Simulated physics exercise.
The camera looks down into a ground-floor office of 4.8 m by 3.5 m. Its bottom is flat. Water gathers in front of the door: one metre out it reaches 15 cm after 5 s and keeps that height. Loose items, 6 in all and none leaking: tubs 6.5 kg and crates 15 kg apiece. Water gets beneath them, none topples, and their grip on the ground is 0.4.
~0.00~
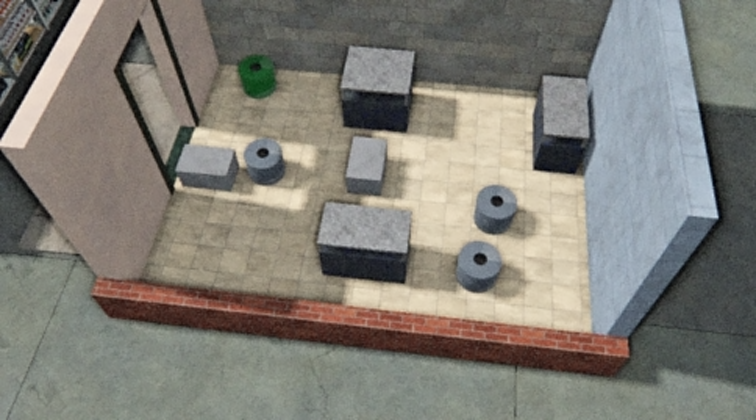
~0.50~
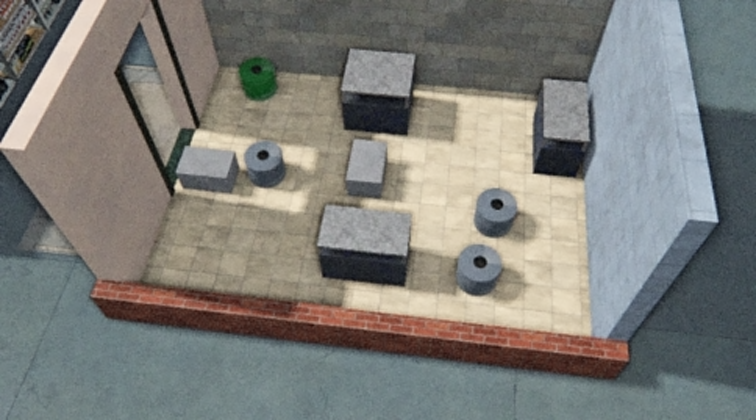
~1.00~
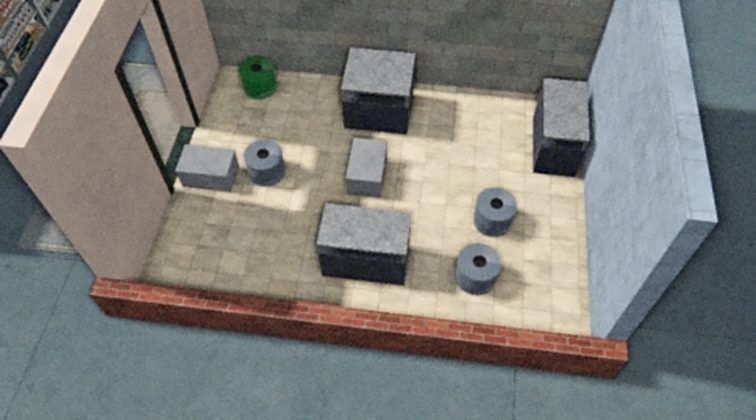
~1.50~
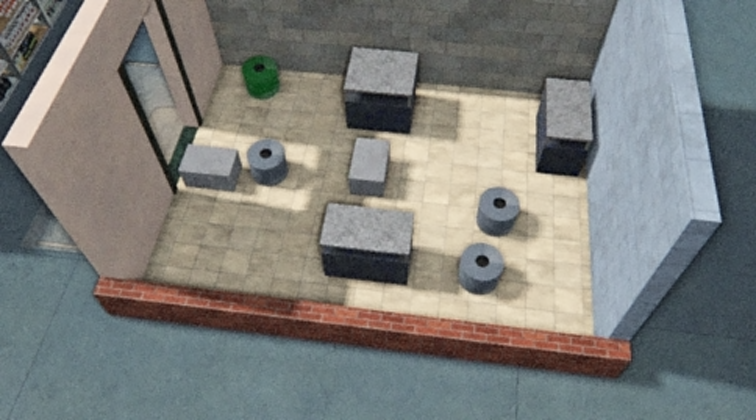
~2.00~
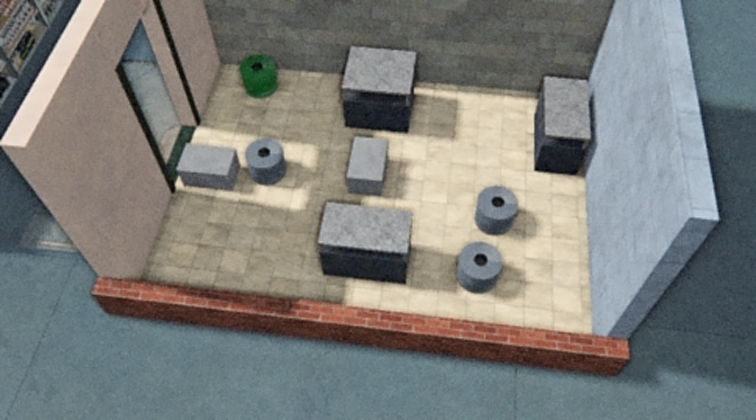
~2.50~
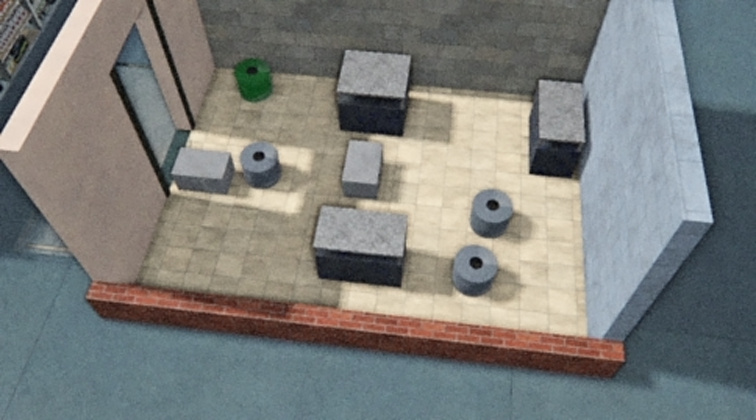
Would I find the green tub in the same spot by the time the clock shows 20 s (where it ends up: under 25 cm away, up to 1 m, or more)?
The green tub moves a short way.
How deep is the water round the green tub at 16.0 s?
Roughly 5 cm.
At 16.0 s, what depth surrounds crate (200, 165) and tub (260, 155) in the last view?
About 4 and 8 cm.
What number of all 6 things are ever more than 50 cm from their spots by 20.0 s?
I count 6.
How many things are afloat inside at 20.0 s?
I count 6.
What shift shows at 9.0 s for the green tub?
About 40 cm.
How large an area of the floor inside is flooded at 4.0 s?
About 1.5 m2.
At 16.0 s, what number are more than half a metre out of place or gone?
5 of them.
After 4.0 s the green tub is near (252, 71), 0.0 m from its start, aground; 0 afloat.
After 9.0 s the green tub is near (230, 85), 0.4 m from its start, aground; 0 afloat.
After 16.0 s the green tub is near (267, 65), 0.2 m from its start, afloat; 5 afloat.
After 20.0 s the green tub is near (223, 96), 0.5 m from its start, afloat; 6 afloat.
